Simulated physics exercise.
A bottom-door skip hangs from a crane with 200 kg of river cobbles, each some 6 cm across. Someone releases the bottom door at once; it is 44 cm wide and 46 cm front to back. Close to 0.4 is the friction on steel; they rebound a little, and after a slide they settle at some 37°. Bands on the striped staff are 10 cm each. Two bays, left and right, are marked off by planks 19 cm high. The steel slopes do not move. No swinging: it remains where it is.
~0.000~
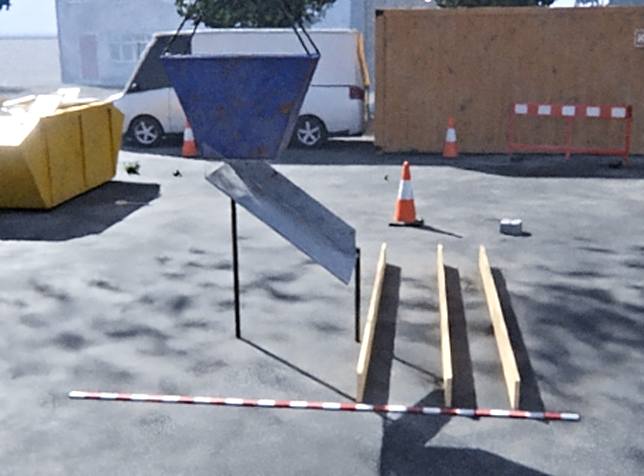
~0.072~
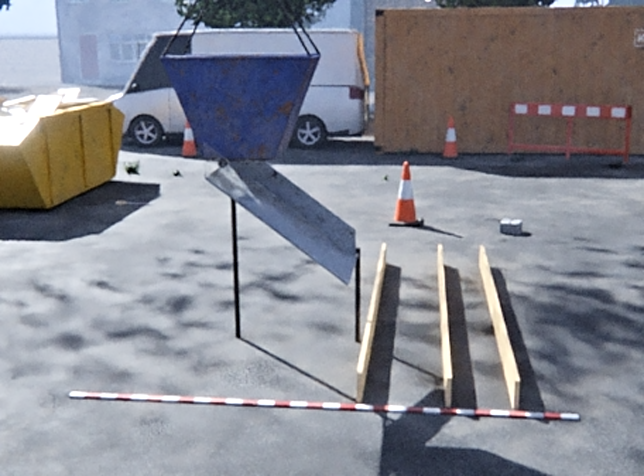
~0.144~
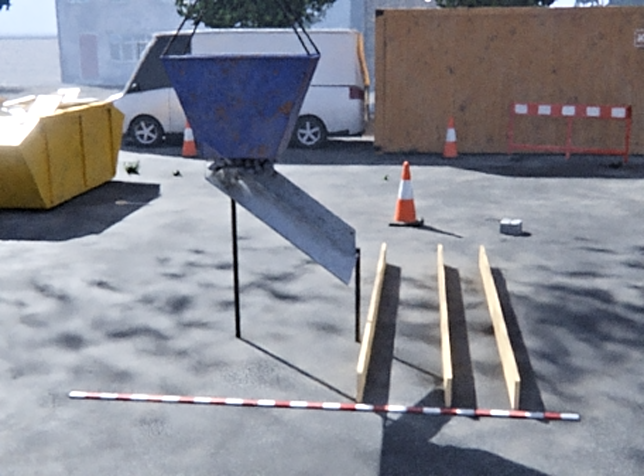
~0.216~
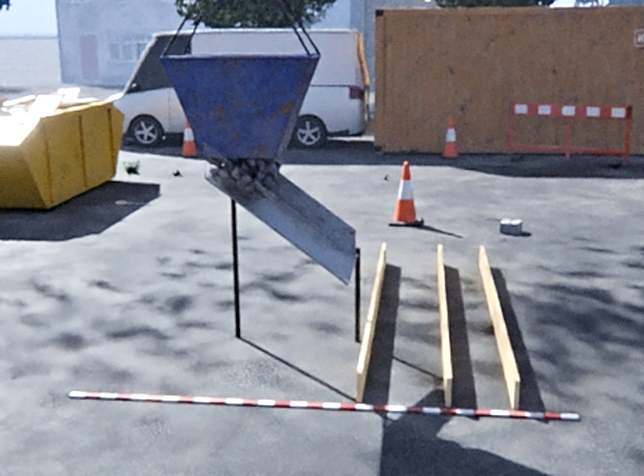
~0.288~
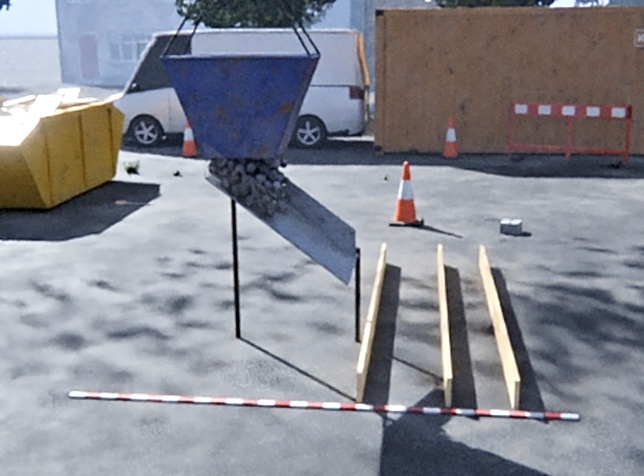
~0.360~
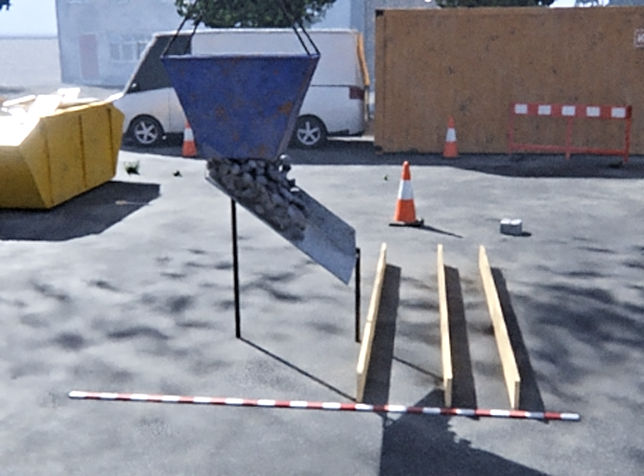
Grey cobbles dropping from the bottom of a suspended blue skip and sliding rightward down a steel slope above three upright boards.
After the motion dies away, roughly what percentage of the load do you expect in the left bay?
I would expect roughly 82 per cent in the left bay.
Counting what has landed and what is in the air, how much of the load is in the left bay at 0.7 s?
By then I'd say close to 10 per cent.
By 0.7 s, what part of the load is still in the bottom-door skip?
Around 20 per cent is yet inside.
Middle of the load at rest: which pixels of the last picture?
About (417, 357).
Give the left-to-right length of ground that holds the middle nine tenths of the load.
It covers roughly 80 centimetres from left to right.
After 0.7 s, 21 % in the bottom-door skip, 62 % on the steel, 7 % falling or lying left of the bays, 10 % falling or lying in the left bay; the stones farthest right are at (423, 341).
After 1.1 s, 0 % in the bottom-door skip, 47 % on the steel, 6 % falling or lying left of the bays, 47 % falling or lying in the left bay, 1 % falling or lying in the right bay; the stones farthest right are at (459, 346).
After 1.7 s, 0 % in the bottom-door skip, 6 % on the steel, 4 % falling or lying left of the bays, 79 % falling or lying in the left bay, 11 % falling or lying in the right bay; the stones farthest right are at (502, 371).
After 2.6 s, 0 % in the bottom-door skip, 1 % falling or lying left of the bays, 82 % falling or lying in the left bay, 17 % falling or lying in the right bay; the stones farthest right are at (502, 374).
After 4.5 s, 0 % in the bottom-door skip, 1 % left of the bays, 82 % in the left bay, 17 % in the right bay; the stones farthest right are at (502, 374).
